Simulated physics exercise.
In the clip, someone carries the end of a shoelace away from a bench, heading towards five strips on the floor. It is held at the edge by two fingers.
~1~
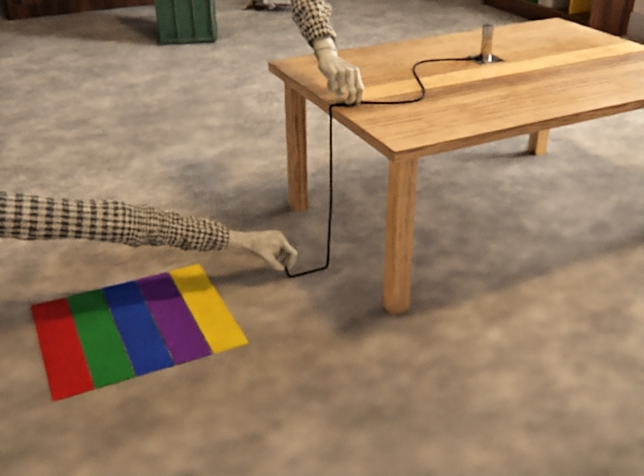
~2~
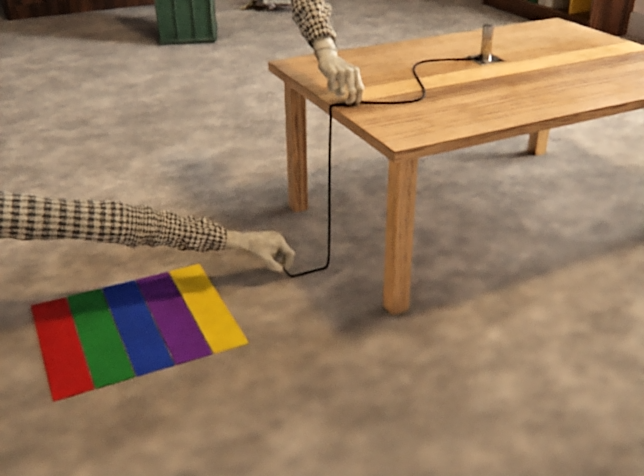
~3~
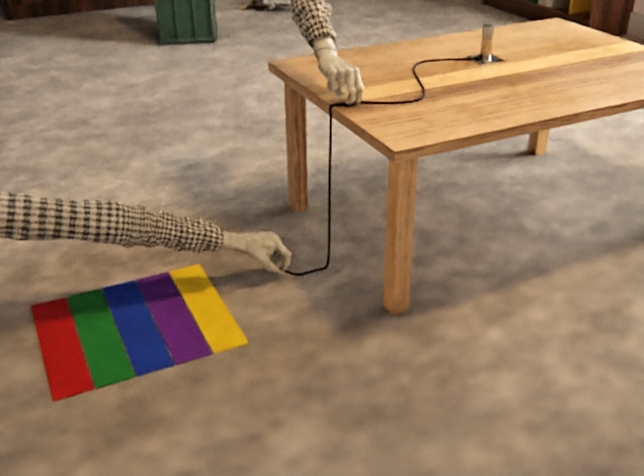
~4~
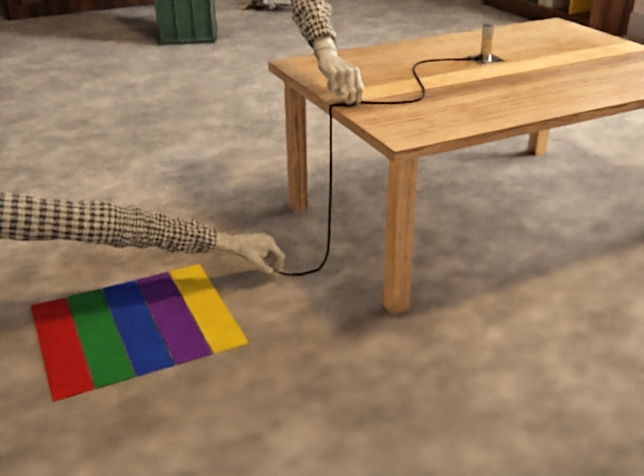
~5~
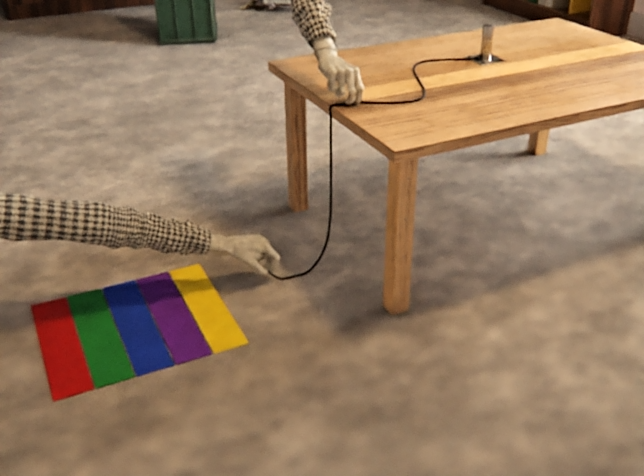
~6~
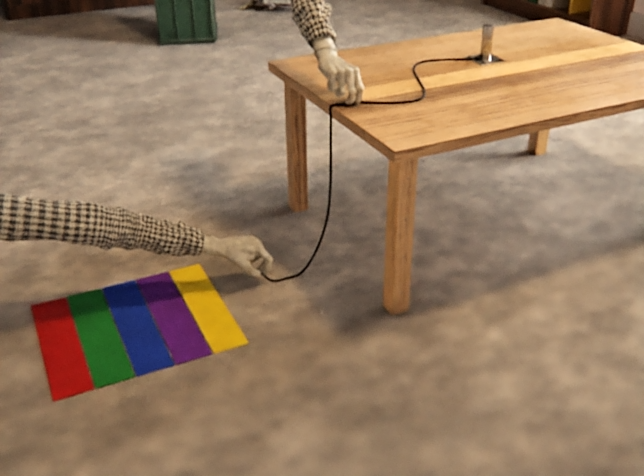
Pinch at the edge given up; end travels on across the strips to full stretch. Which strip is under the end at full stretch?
The green strip.
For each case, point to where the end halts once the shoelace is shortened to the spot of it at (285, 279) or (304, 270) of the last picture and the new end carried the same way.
Roughly (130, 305), then roughly (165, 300).
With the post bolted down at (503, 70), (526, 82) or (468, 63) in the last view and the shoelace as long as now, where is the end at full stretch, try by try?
(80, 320), (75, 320) and (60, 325), roughly.
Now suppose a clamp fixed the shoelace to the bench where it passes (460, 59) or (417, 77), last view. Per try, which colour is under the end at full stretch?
Try 1: Green; try 2: Blue.
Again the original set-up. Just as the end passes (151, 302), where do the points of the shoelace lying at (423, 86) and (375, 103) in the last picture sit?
One is near (376, 87), the other near (324, 125).
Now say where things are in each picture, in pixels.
The first picture shows end (286, 267); yellow (222, 332); purple (186, 342); blue (148, 353); green (110, 364); red (69, 376).
The second picture shows end (284, 267); shoelace through (445, 60) (416, 76) (413, 101) (333, 108) (329, 184) (329, 253).
The third picture shows end (280, 268).
The fourth picture shows end (274, 270); shoelace through (445, 60) (416, 76) (413, 101) (333, 108) (331, 184) (328, 253).
The fifth picture shows end (269, 271).
The sixth picture shows end (262, 273); shoelace through (445, 60) (416, 76) (413, 101) (333, 108) (330, 184) (315, 254).
A little later, end near (151, 302); over purple.
Next, end near (116, 312); over blue.
When it is tight, end near (93, 318); over green. The end stops over the green strip.
